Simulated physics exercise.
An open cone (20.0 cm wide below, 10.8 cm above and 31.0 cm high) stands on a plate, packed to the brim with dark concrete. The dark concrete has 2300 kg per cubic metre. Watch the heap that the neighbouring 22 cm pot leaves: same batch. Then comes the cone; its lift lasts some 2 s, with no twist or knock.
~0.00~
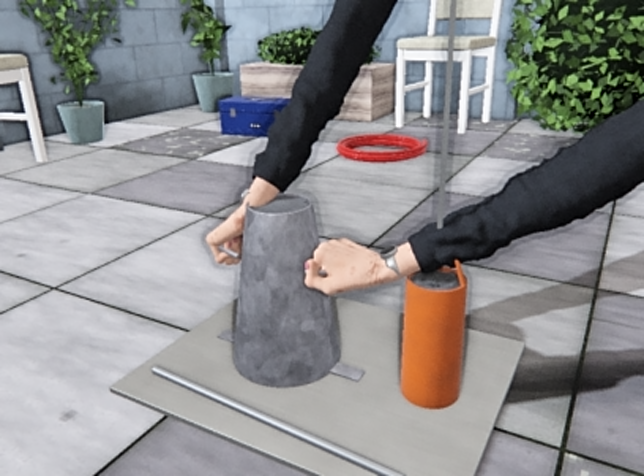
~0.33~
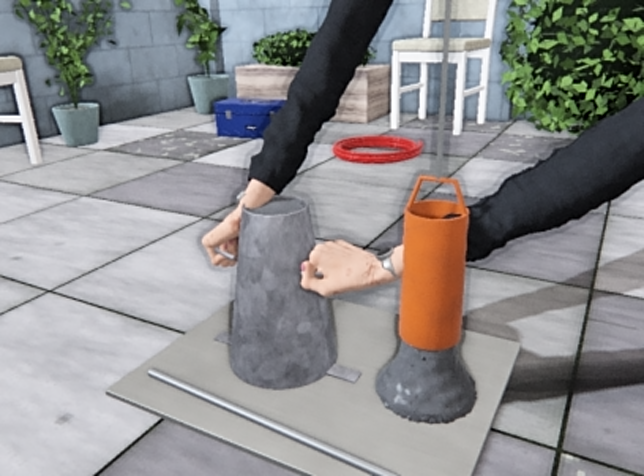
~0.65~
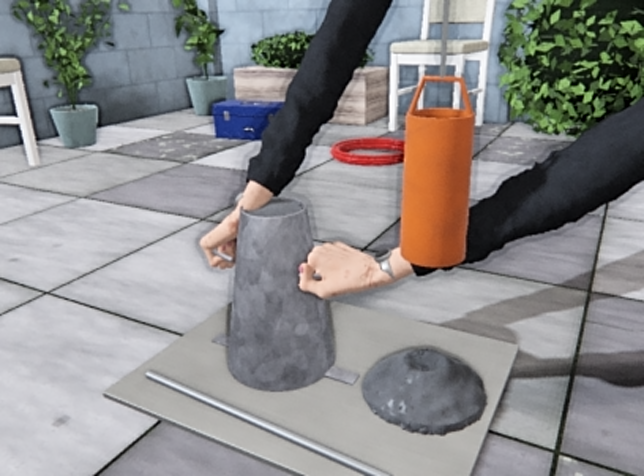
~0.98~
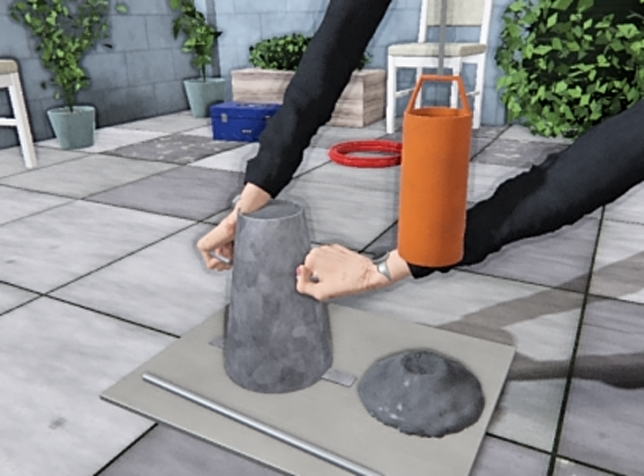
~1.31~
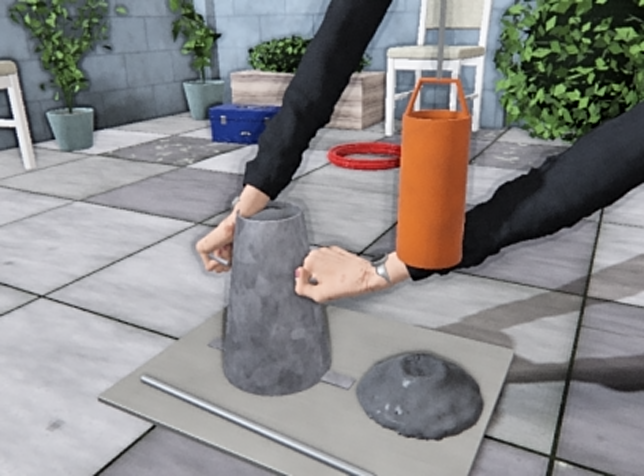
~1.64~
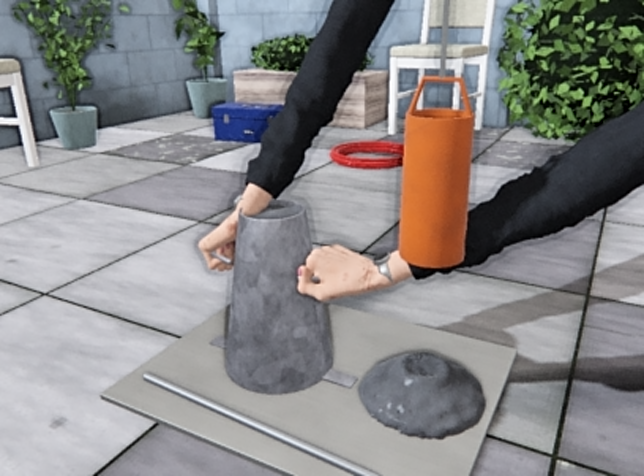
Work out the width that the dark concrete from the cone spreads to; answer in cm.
Expect roughly 40 cm.
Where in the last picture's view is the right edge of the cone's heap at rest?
Around (382, 366).
After 2.1 s, the cone is up 6.4 cm; the dark concrete has come down 13 cm to 18 cm and is 30 cm wide.
After 2.6 s, the cone is up 18 cm; the dark concrete has come down 23 cm to 8.1 cm and is 40 cm wide.
After 3.1 s, the cone is up 31 cm; the dark concrete has come down 23 cm to 8.0 cm and is 40 cm wide.
After 3.7 s, the cone is clear; the dark concrete has come down 23 cm to 8.0 cm and is 40 cm wide.
After 4.3 s, at rest, the cone is clear; the dark concrete has come down 23 cm to 7.9 cm and is 40 cm wide.
